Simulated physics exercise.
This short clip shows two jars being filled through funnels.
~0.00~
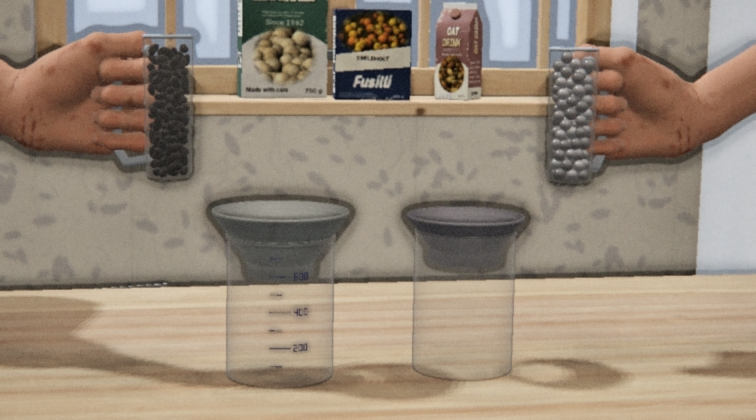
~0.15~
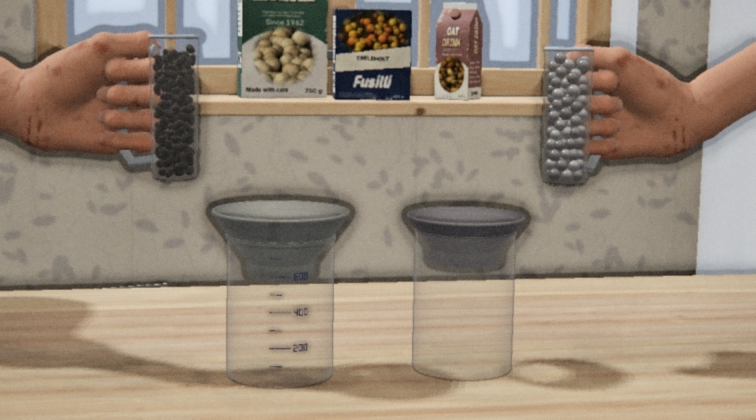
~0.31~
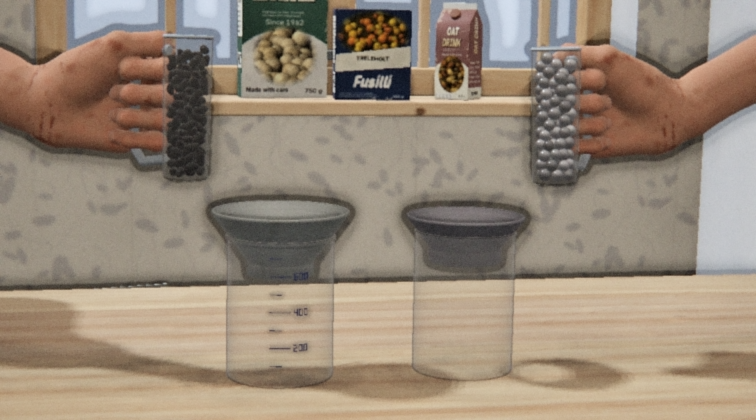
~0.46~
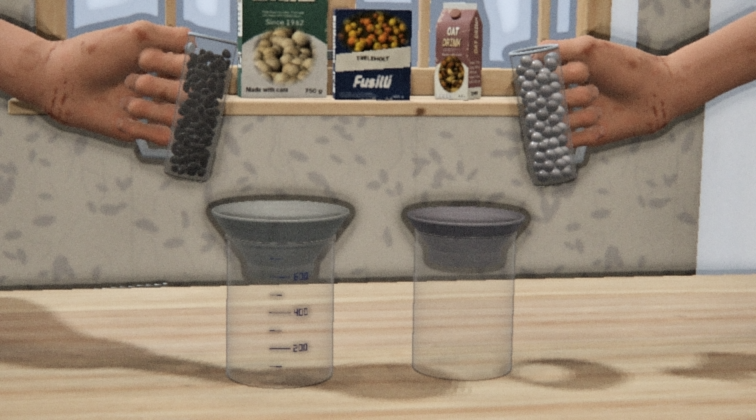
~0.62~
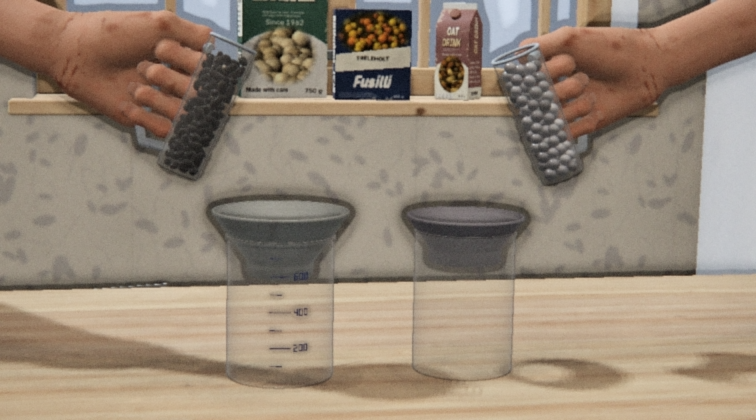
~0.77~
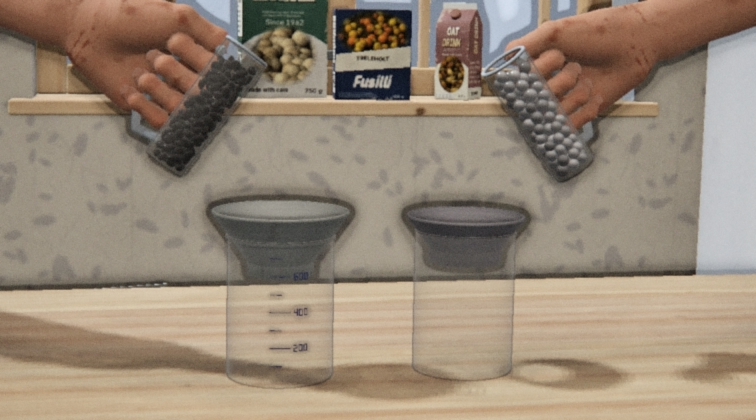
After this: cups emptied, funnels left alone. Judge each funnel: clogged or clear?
Left funnel: Clear; right funnel: Clear.
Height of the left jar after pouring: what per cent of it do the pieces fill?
That works out to roughly 15 per cent.
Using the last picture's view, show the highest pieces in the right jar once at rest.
Looks like it tops out around (456, 341).
By 1.24 s, left, every one still in the cup; right, every one still in the cup.
By 1.64 s, left, almost all still in the cup, just a few in or over the funnel; right, the larger part still in the cup, about a tenth in or over the funnel, about a tenth down in the jar.
By 1.99 s, left, roughly half still in the cup, roughly a quarter in or over the funnel, roughly a quarter down in the jar; right, about a tenth still in the cup, roughly a third in or over the funnel, roughly two thirds down in the jar.
When it is over (3.0 s), left, every one down in the jar; right, every one down in the jar.
